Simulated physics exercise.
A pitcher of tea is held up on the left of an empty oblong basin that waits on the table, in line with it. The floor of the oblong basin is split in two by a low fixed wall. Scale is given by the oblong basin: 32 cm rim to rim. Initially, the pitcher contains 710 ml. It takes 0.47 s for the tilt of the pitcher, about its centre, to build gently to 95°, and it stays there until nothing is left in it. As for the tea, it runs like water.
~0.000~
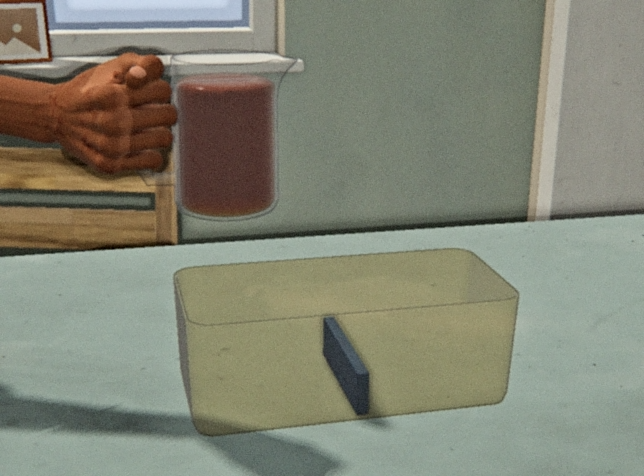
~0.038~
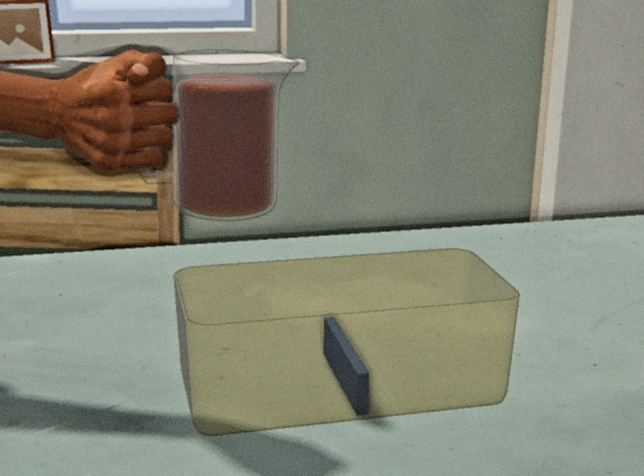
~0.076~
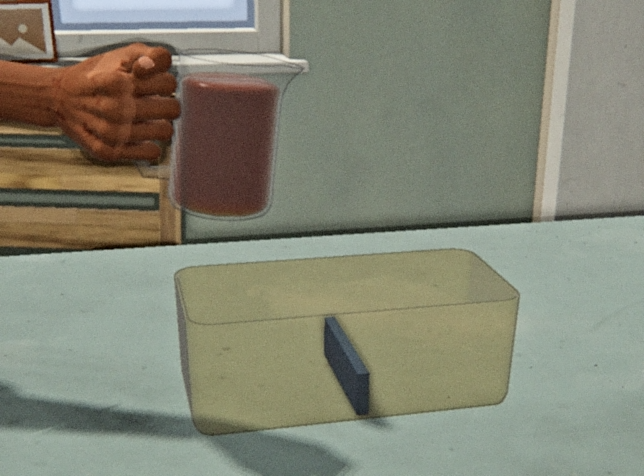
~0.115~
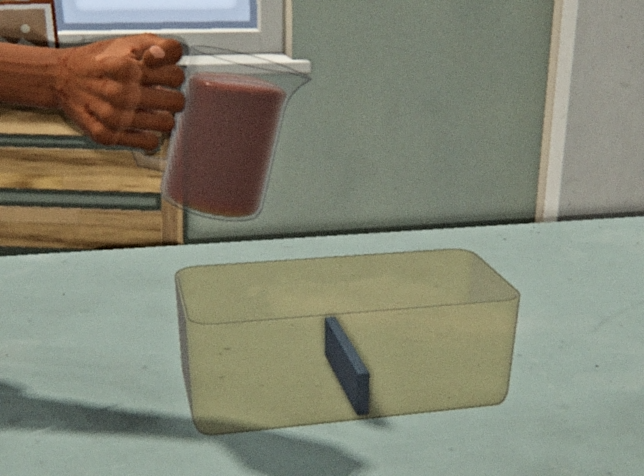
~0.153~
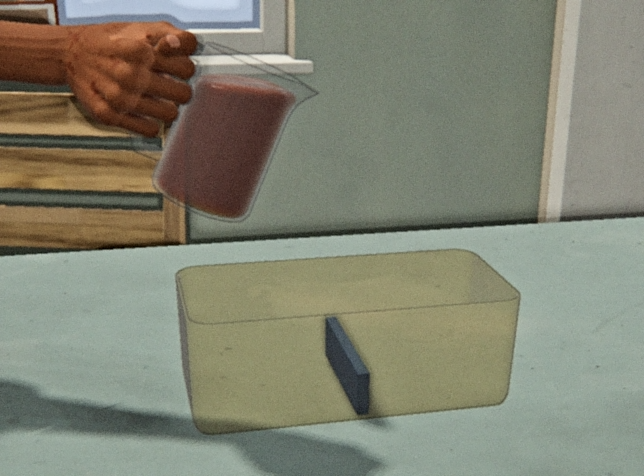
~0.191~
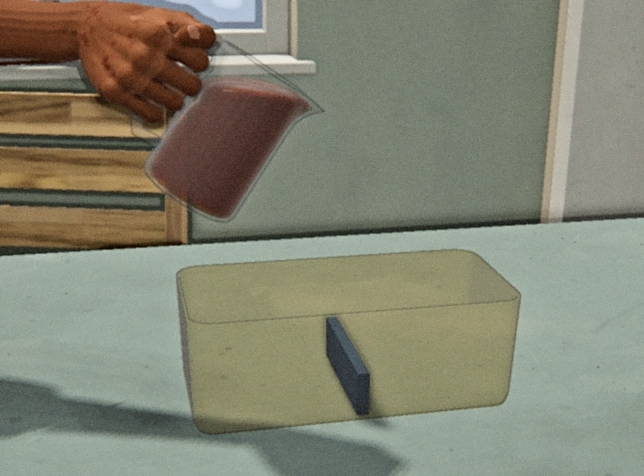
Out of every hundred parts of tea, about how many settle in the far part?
About 88 out of 100.
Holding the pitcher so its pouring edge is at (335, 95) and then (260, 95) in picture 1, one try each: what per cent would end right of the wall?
First 95, then 40 per cent.
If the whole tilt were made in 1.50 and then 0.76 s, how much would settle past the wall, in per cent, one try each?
Try 1: 90 %; try 2: 90 %.
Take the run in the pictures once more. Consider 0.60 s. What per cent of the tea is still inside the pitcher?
Roughly 36 percent remains.
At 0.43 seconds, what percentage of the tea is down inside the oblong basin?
Around 7%.
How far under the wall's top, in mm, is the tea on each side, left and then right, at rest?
Roughly 42 mm on the left side and roughly 14 mm on the right.
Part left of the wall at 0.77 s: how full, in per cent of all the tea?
The fraction is near 2 percent.
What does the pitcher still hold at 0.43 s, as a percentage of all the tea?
Close to 70 in a hundred.
Then, 0.43 s in, the tilt is 93° and 69 per cent is still to pour, 0 is left of the wall and 7 right of it.
Then, 0.60 s in, the tilt is 95° and 36 per cent is still to pour, 0 is left of the wall and 41 right of it.
Then, 0.77 s in, the tilt is 95° and 16 per cent is still to pour, 2 is left of the wall and 69 right of it.
Then, 0.97 s in, the tilt is 95° and 8 per cent is still to pour, 4 is left of the wall and 83 right of it.
Finally, 8 per cent lies left of the wall, 88 right of it and 3 outside.
